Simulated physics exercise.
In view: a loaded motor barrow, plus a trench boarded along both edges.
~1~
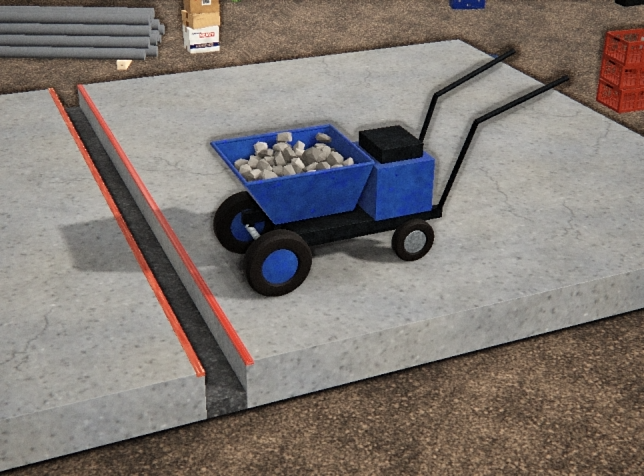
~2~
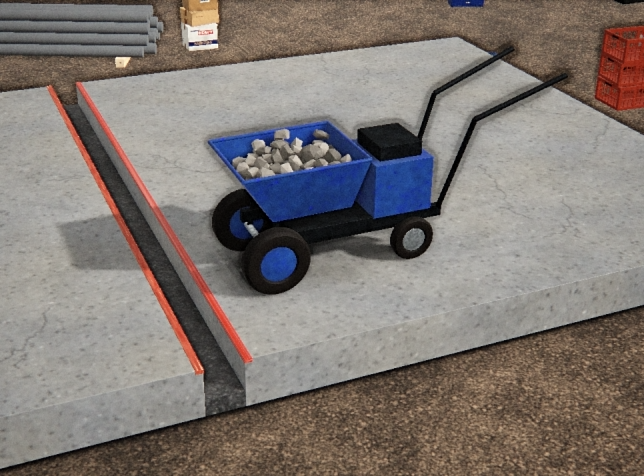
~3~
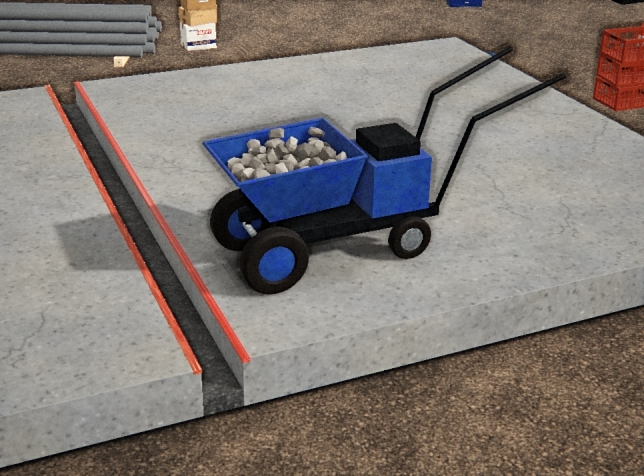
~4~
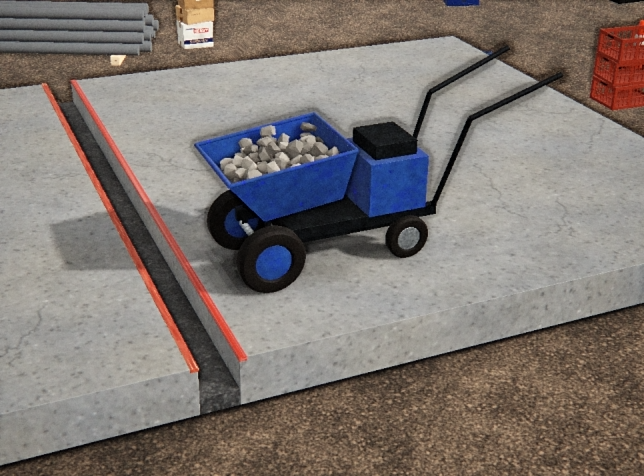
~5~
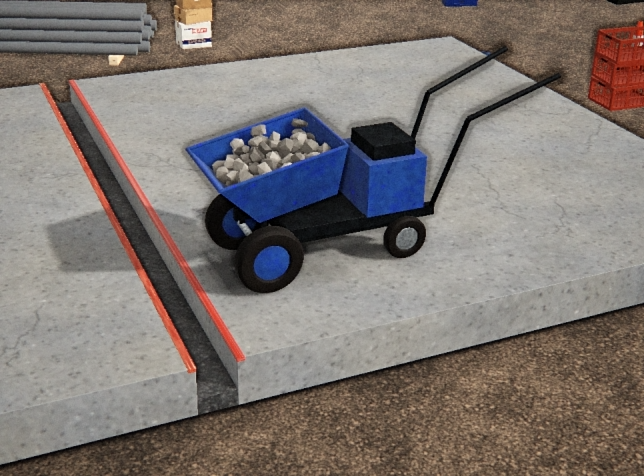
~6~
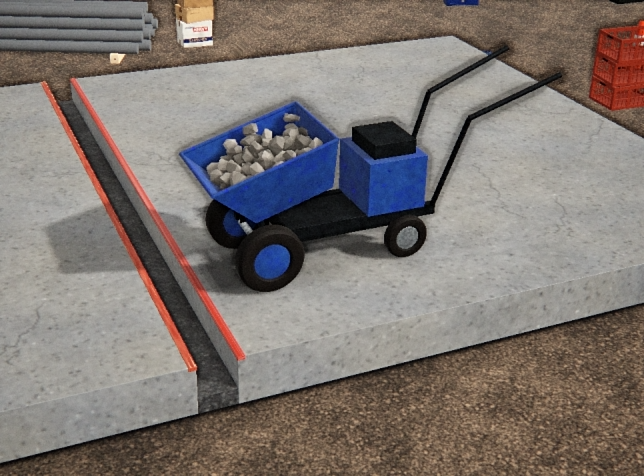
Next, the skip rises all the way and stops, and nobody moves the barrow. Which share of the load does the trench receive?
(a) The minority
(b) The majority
The minority.
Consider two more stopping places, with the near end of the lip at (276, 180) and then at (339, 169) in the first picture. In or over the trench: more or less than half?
For the first case I'd say upwards of half, and for the second case a smaller fraction.
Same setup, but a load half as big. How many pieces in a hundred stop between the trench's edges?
About 30 per cent.
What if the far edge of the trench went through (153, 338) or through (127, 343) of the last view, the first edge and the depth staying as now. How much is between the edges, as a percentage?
Roughly 70 per cent, and 90 per cent.
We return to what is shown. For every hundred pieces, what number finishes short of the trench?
It works out to roughly 0 percent.
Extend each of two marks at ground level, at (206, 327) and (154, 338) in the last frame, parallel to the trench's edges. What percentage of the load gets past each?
70 and 40 in a hundred.
Shortly afterwards, skip tipped steeply; the whole lot in the skip.
Next, skip tipped right over; all but a few in the skip; a little beyond it; only a few falling.
Some moments later, skip tipped right over; near a third in the skip; a little in or heaped over the trench; near half beyond it.
In the end, skip tipped right over; near a quarter in the skip; near a quarter in or heaped over the trench; near two thirds beyond it.
